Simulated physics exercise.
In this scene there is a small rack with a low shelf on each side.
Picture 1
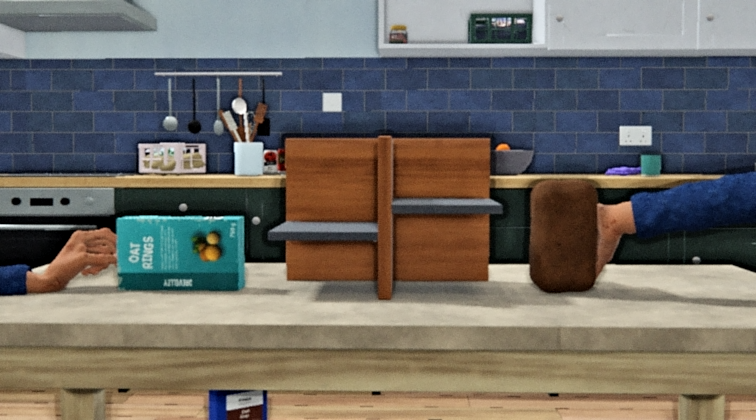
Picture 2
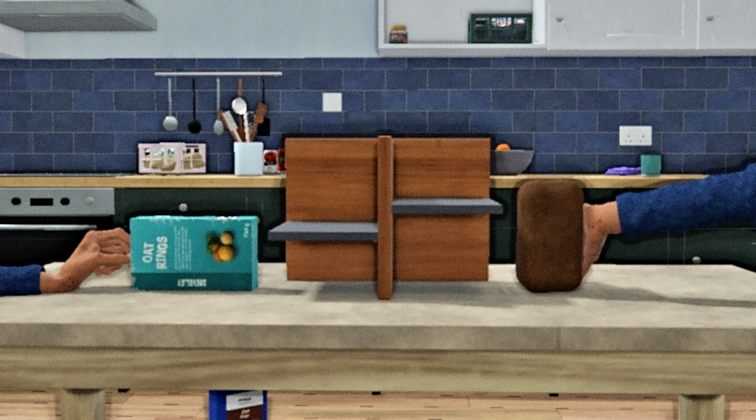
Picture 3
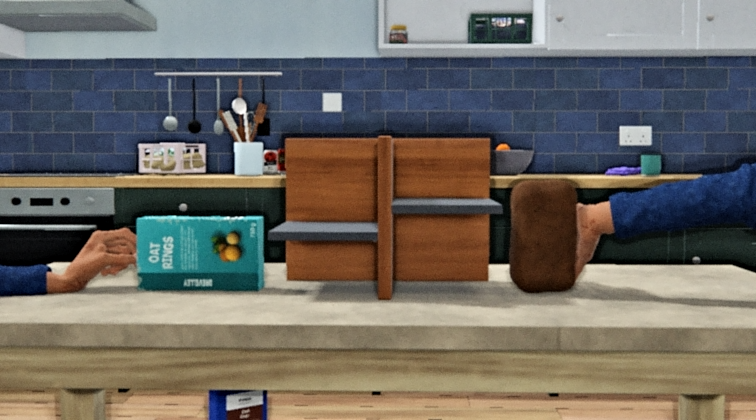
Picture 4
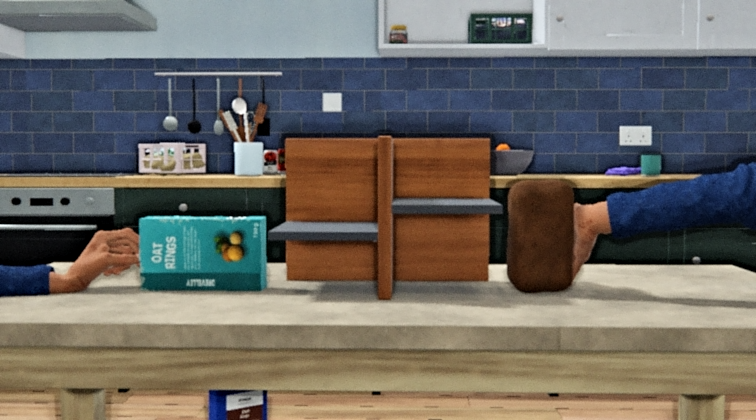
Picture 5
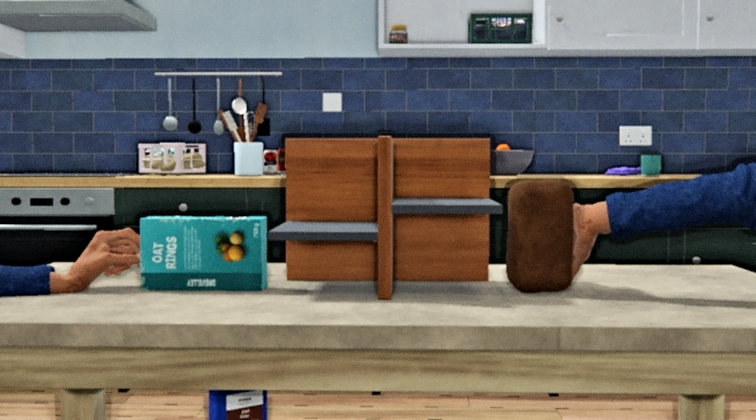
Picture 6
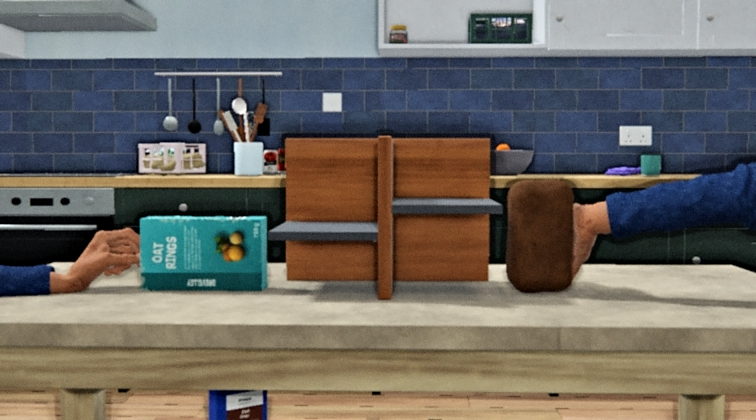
Two hands slide a turquoise packet and a brown loaf inward toward a small wooden rack.
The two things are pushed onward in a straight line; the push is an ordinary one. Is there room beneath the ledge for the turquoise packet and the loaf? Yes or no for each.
Turquoise packet: No; loaf: No.
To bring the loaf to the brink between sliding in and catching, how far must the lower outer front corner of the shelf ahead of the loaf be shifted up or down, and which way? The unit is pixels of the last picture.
Move it up by about 32 pixels.
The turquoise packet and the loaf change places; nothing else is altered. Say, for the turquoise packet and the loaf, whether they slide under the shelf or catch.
The turquoise packet passes beneath, while the loaf snags.
Then, 0.20 s later than the last frame, turquoise packet sliding up to the opening near (211, 253); loaf sliding up to the opening near (534, 236).
When it is over, the turquoise packet stops at the shelf, near (217, 253); the loaf stops at the shelf, near (527, 236).
